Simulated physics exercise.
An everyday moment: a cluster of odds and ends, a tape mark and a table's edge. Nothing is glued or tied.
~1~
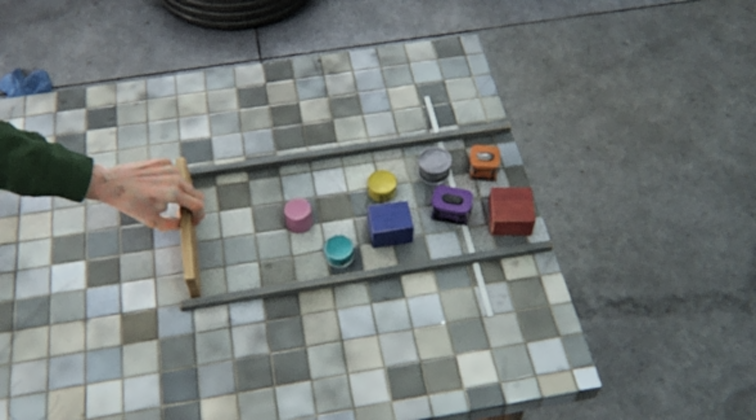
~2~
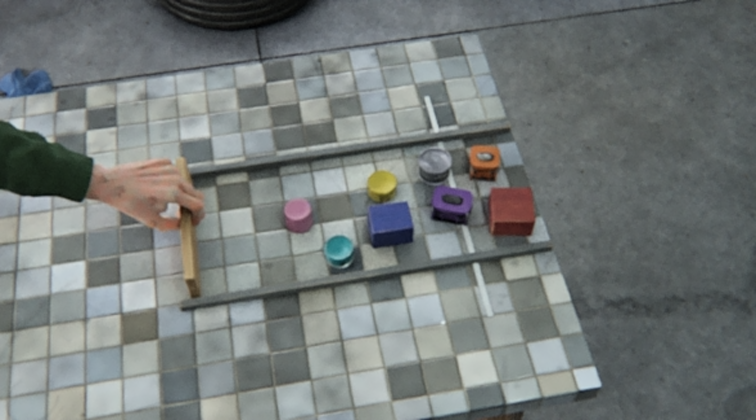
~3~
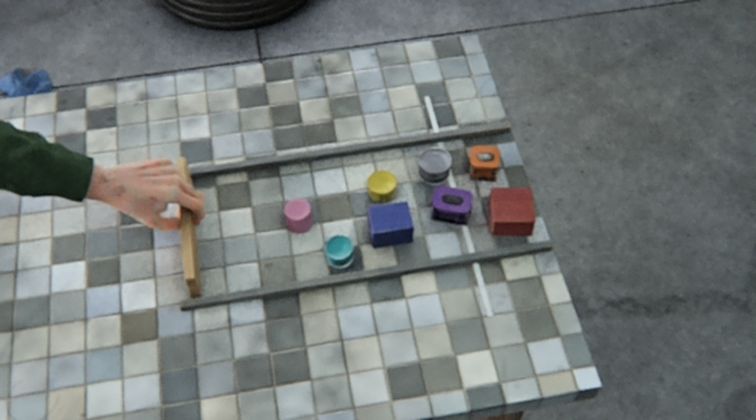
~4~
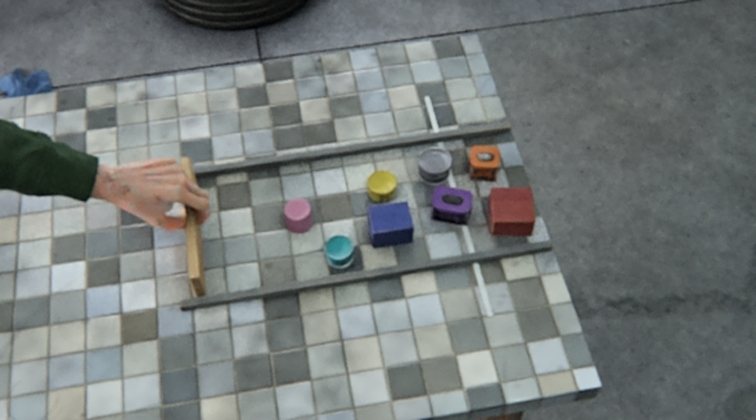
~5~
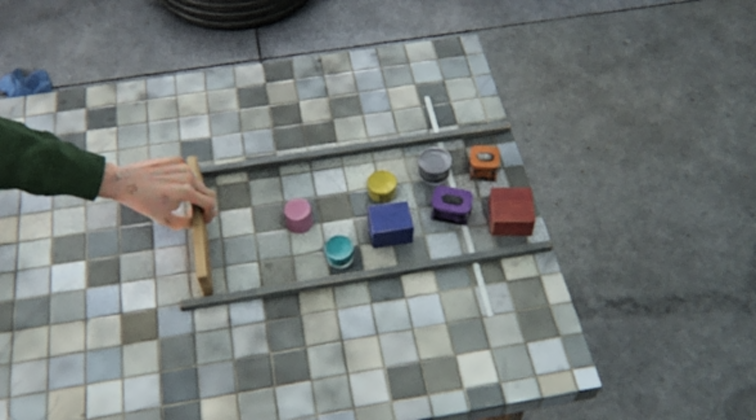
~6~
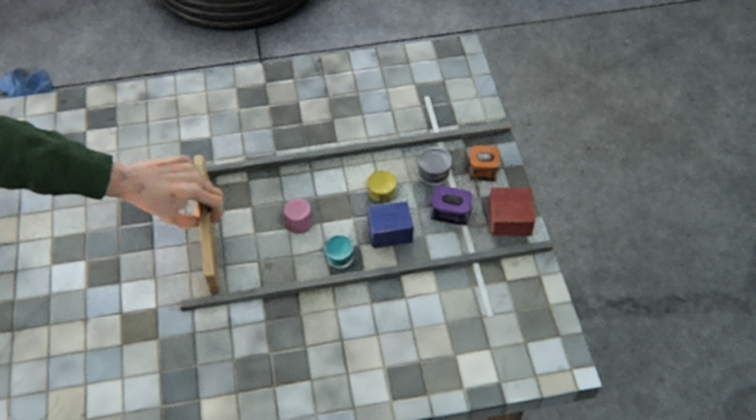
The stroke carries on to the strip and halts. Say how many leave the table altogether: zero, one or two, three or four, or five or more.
Here the number that fall off is zero.
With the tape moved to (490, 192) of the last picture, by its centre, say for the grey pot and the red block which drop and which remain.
The grey pot stays on, the red block drops off.
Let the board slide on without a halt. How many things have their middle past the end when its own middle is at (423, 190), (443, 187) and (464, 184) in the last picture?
Place by place, 0, 0 and 0.
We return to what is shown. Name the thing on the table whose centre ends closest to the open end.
It is the red block.
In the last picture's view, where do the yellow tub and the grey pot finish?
First (464, 170), then (473, 147).
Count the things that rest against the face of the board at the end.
3 of them.
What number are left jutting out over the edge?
The number is 1.
Soon after, none off yet; red block at rest near (511, 212); orange case at rest near (484, 163); purple case at rest near (452, 206).
In the end, the number that fall off is zero.
